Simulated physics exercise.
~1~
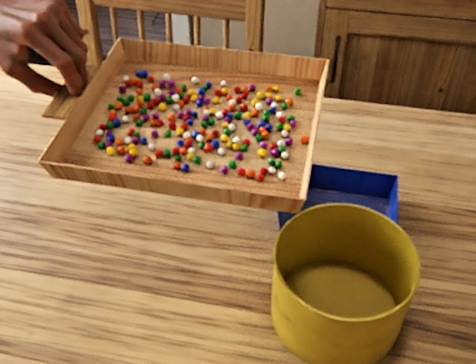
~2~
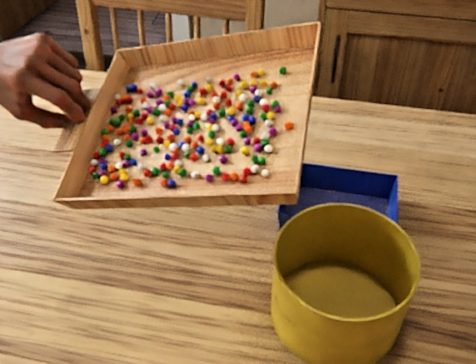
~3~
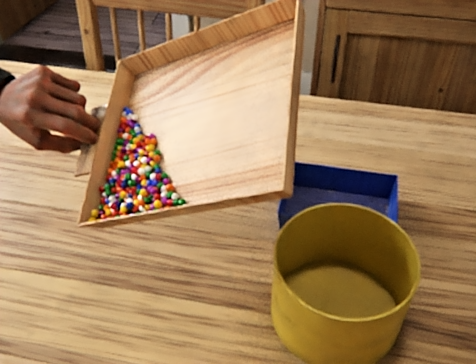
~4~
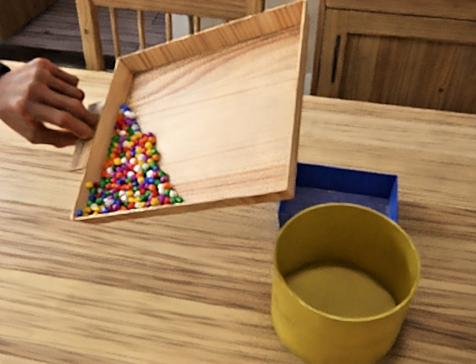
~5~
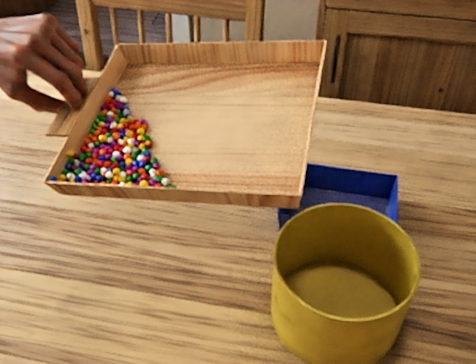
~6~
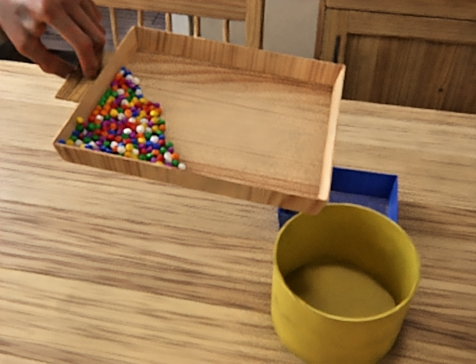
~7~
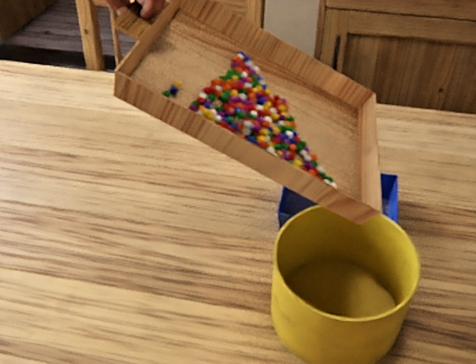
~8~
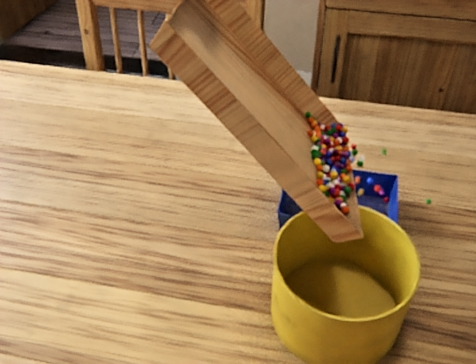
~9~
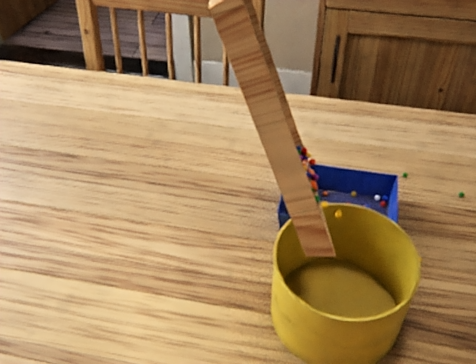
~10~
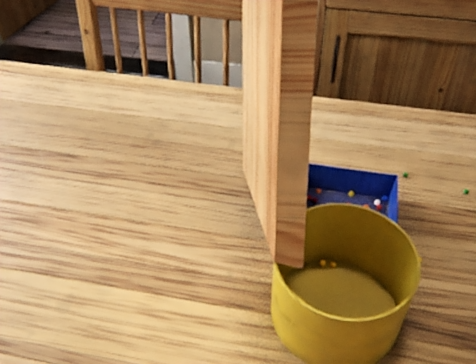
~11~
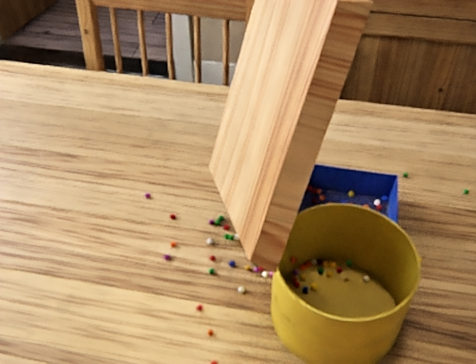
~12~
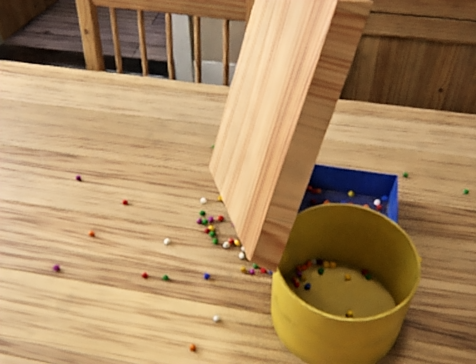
A hand at the upper left holds a shallow wooden tray of many multicoloured beads over a wooden table, seen from above at an angle, with a chair and cabinet behind. A yellow pot stands at the lower right, with a blue tin just behind it. The tray tips left, and the beads slide into a heap in its left corner. It levels out, moves right, then tilts steeply right, sending beads down towards the containers. Some land in the tin and pot as the tray turns past upright. It stops overturned, with other beads scattered across the table.
